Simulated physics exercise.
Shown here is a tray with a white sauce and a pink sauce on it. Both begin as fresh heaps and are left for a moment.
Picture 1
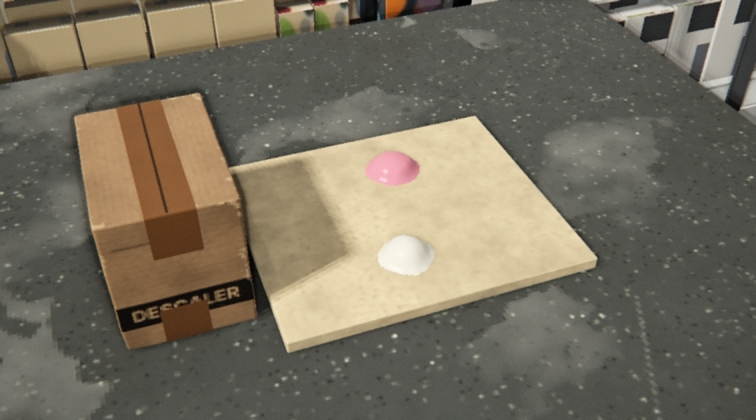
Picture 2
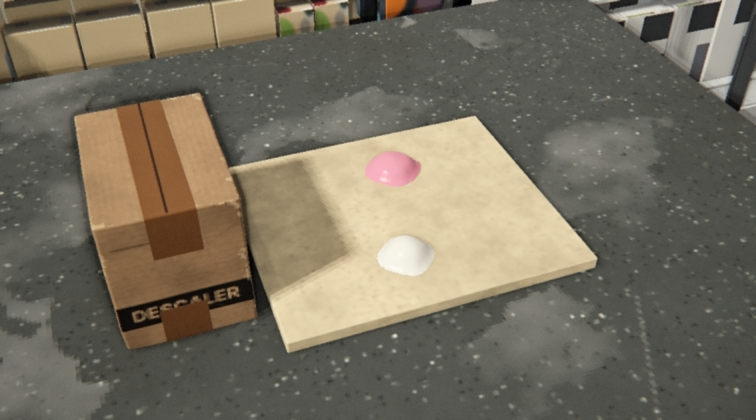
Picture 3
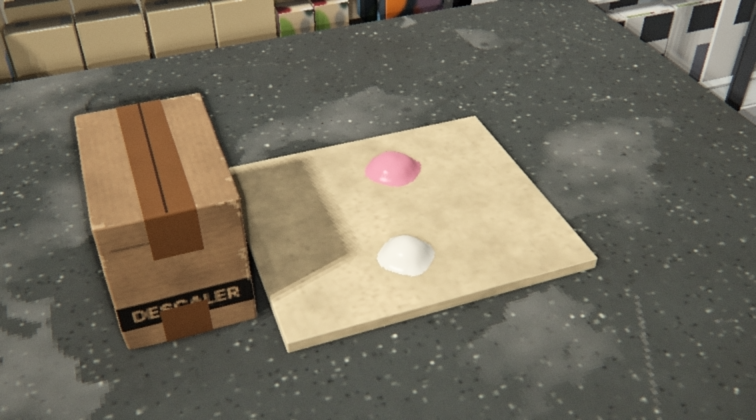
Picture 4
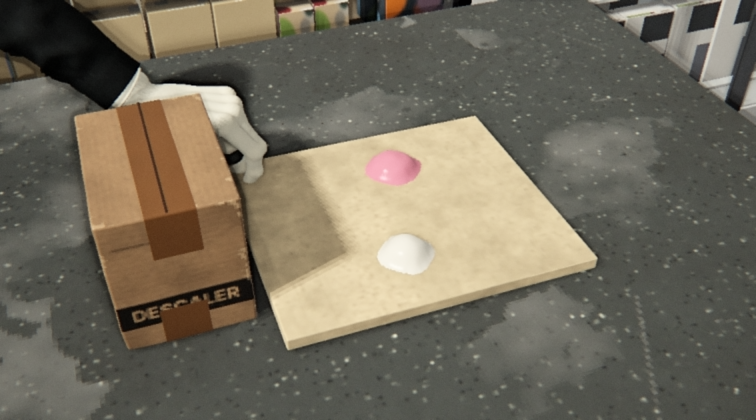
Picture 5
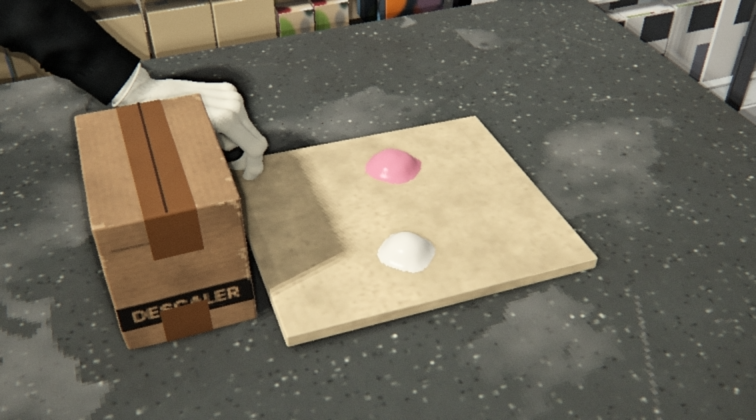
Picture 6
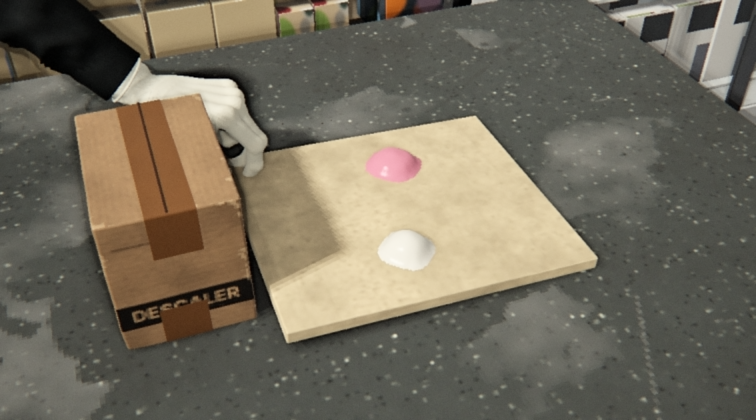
We see a white mound and a pink mound resting on a pale board beside a cardboard box; a white-gloved hand then appears behind the box and slightly raises the board, while both mounds keep their heaped shapes.
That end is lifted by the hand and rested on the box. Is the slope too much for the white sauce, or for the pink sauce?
In order: The white sauce does not drop off; the pink sauce does not drop off.
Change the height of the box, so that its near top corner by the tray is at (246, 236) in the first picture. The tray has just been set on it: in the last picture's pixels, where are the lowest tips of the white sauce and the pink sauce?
Taken in turn, the fronts are at (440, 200) and (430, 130).
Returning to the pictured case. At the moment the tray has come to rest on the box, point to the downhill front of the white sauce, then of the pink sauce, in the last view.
First (461, 183), then (435, 119).
Shortly, slope about 30°; the white sauce has not moved; the pink sauce has not moved.
Then, the white sauce has not moved; the pink sauce has not moved.
At the finish, slope about 30°; the white sauce has not moved; the pink sauce has not moved.
